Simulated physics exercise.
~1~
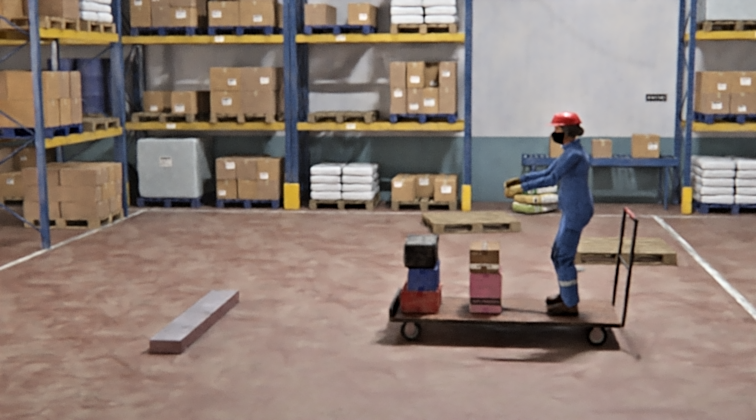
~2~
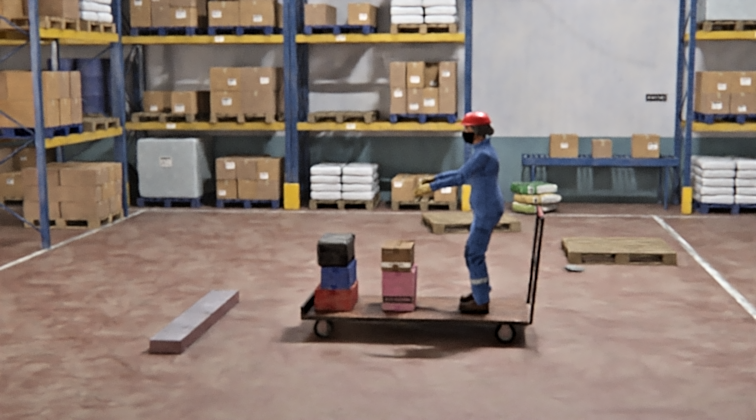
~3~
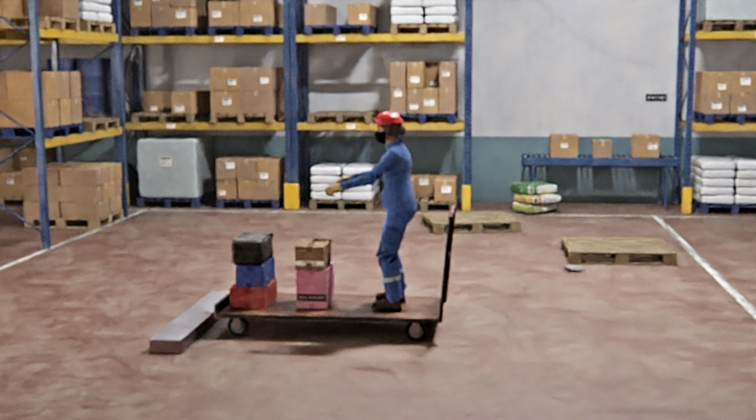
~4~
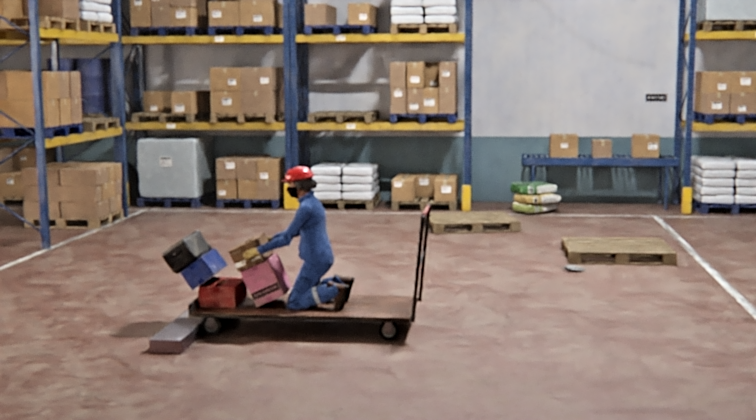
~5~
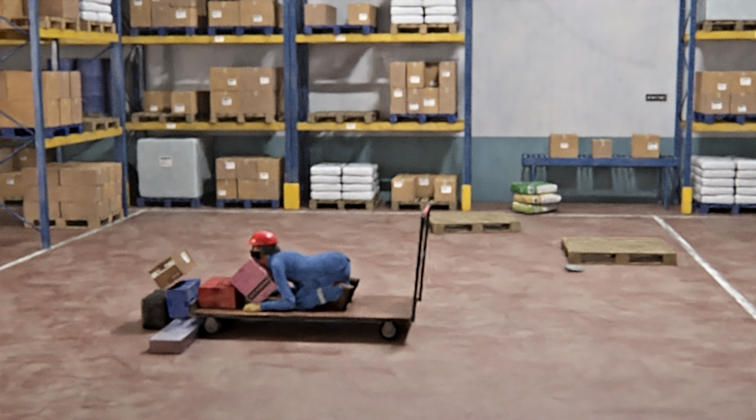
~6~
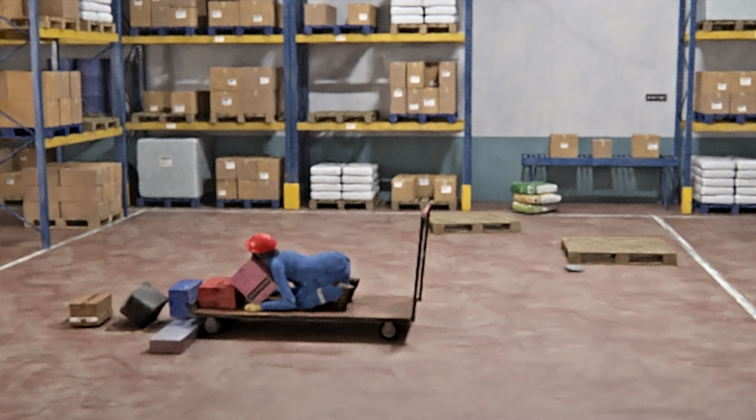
A flat trolley carrying stacked boxes and a worker in a red helmet rolled left and stopped against a low kerb, toppling the load and dropping the worker forward onto the deck, with black, blue and brown boxes ending up off the front.
